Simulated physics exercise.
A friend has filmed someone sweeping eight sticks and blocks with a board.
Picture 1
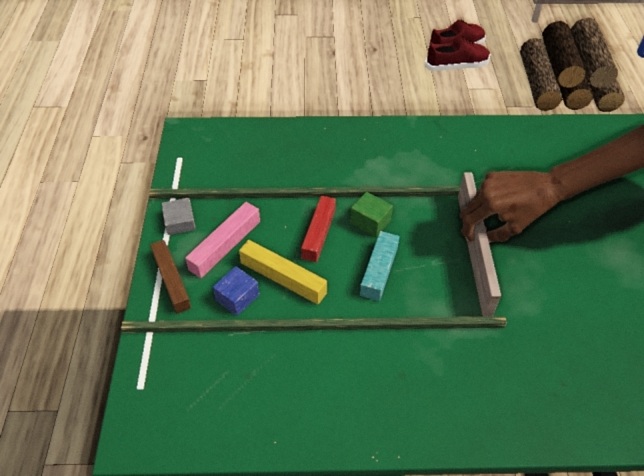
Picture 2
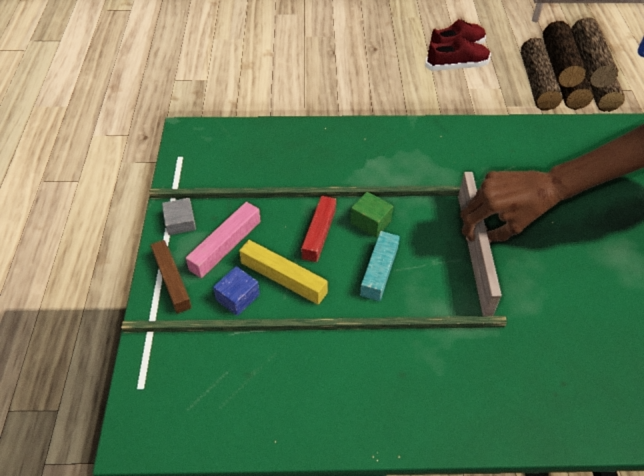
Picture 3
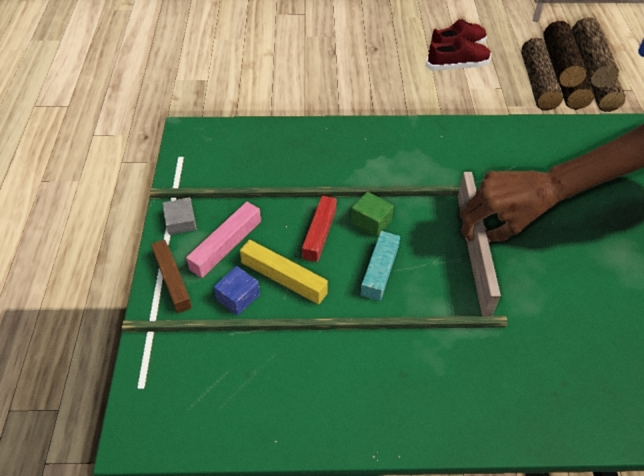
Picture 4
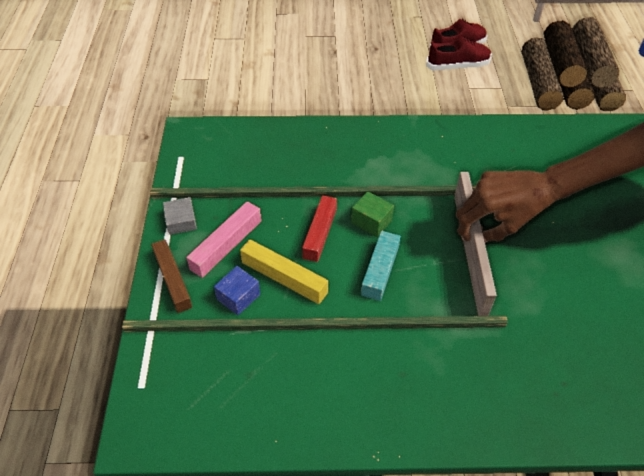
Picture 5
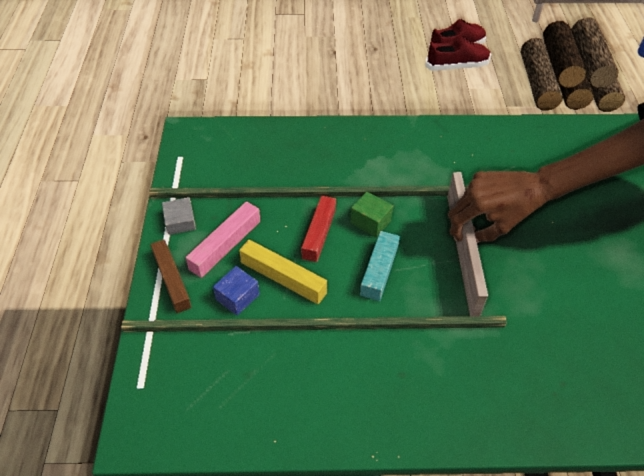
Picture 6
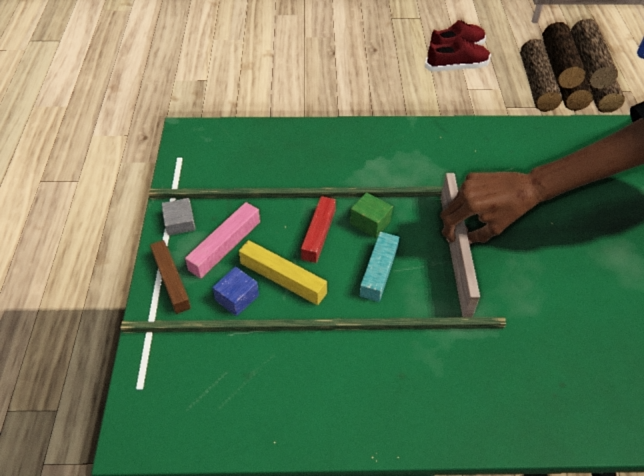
Board held upright by a hand edging slightly left between two thin rails on a green table, coloured blocks lying still.
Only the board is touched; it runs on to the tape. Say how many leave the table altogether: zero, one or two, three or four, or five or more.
As it turns out, the number that fall off is five or more.
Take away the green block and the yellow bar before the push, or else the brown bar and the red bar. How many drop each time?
The counts: 4 and 4.
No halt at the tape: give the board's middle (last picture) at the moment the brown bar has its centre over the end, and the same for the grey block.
Its middle is around (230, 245) and around (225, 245).
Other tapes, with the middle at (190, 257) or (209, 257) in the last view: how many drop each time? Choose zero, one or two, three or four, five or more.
The falls would be three to four; either one or two.
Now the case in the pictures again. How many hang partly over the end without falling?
Overhanging: 1.
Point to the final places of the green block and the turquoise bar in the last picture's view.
The green block stops around (149, 224); the turquoise bar around (148, 271).
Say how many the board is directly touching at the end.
2 of them.
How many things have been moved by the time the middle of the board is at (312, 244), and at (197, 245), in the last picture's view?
The counts are 5 and 8.
A little later, none off yet; grey block at rest near (178, 217); brown bar at rest near (170, 276); pink bar at rest near (224, 239).
Next, none off yet; grey block at rest near (178, 217); brown bar at rest near (166, 277); pink bar shifted a little near (200, 230).
Later still, one off so far; grey block tilted well over near (131, 221); brown bar on its side near (112, 311); pink bar shifted about its own width near (142, 226).
When it is over, the number that fall off is five or more; down, red bar, yellow bar, blue block, pink bar, brown bar and grey block.
